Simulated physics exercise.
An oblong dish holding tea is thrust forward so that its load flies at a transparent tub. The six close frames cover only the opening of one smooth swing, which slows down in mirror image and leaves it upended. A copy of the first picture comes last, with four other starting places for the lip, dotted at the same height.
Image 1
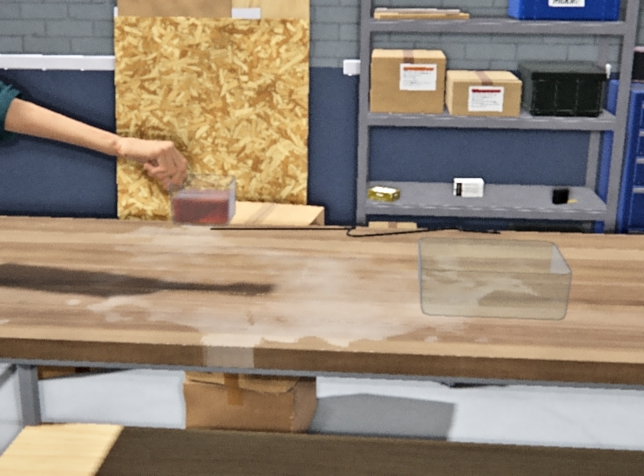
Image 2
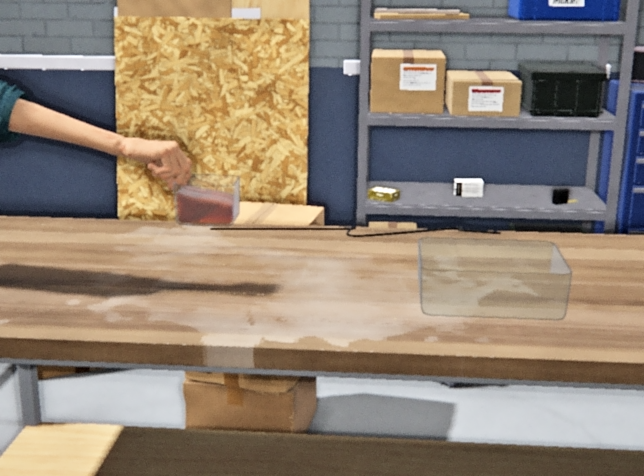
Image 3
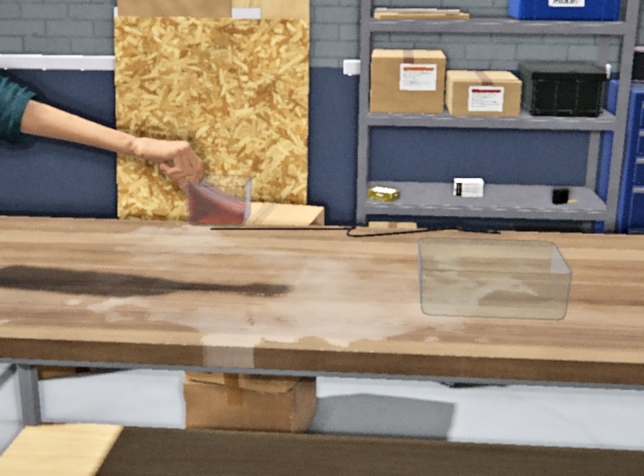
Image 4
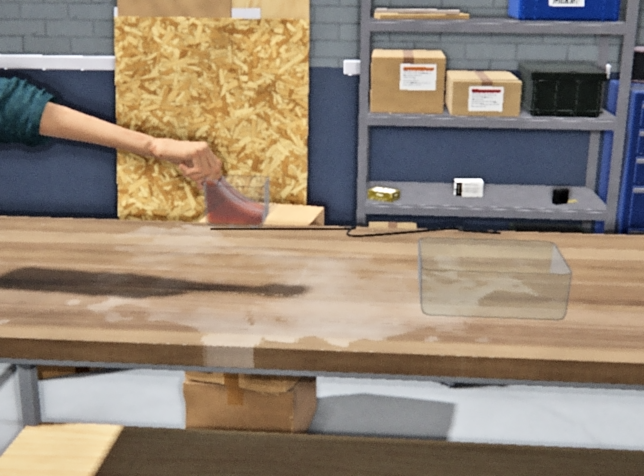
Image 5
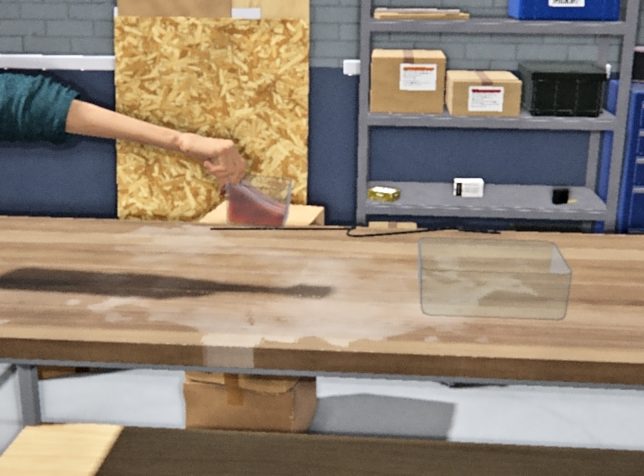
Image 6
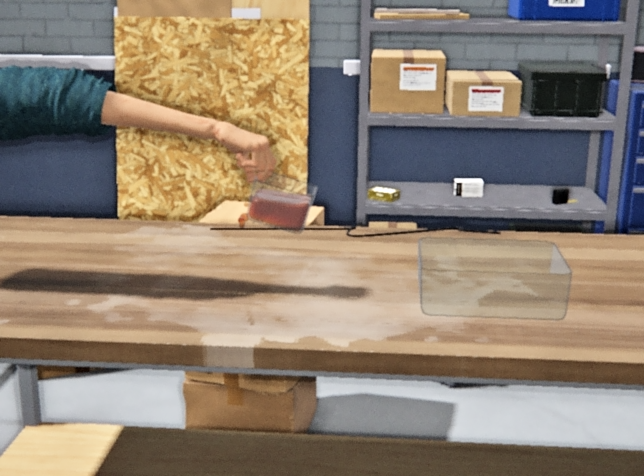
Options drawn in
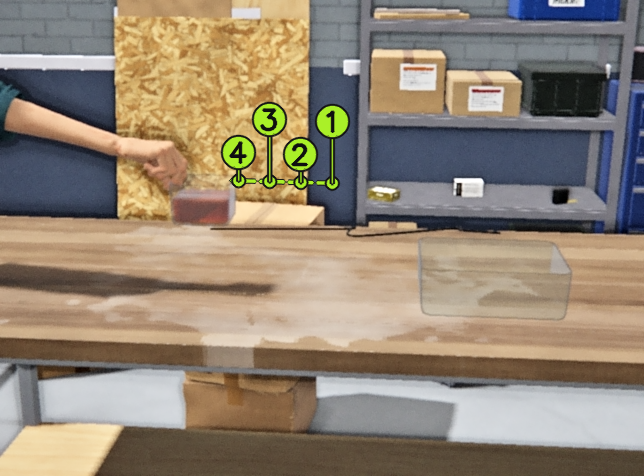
An arm in a dark teal sleeve reaches in from the left over a wooden workbench, seen from the front at a fixed view in a workshop. The hand holds a clear oblong dish of reddish tea, with a transparent tub at right and boxes on grey shelves behind. The arm moves the dish rightward, the tea surging up inside as the dish begins tilting slightly.
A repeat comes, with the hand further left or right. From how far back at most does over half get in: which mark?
It is 3.
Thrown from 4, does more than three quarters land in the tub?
No, less.
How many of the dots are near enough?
Three.
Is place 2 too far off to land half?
No, that is safe.
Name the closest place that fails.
Place 4.
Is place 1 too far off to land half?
No, that is safe.
On the marked copy, 1 at (332, 183); 2 at (300, 182); 3 at (269, 181); 4 at (238, 180).
With 1, about 93 % lands in the tub, 4 % falls short and 3 % goes beside or beyond.
With 2, about 81 % lands in the tub, 11 % falls short and 8 % goes beside or beyond.
With 3, about 63 % lands in the tub, 32 % falls short and 6 % goes beside or beyond.
With 4, about 27 % lands in the tub, 67 % falls short and 6 % goes beside or beyond.
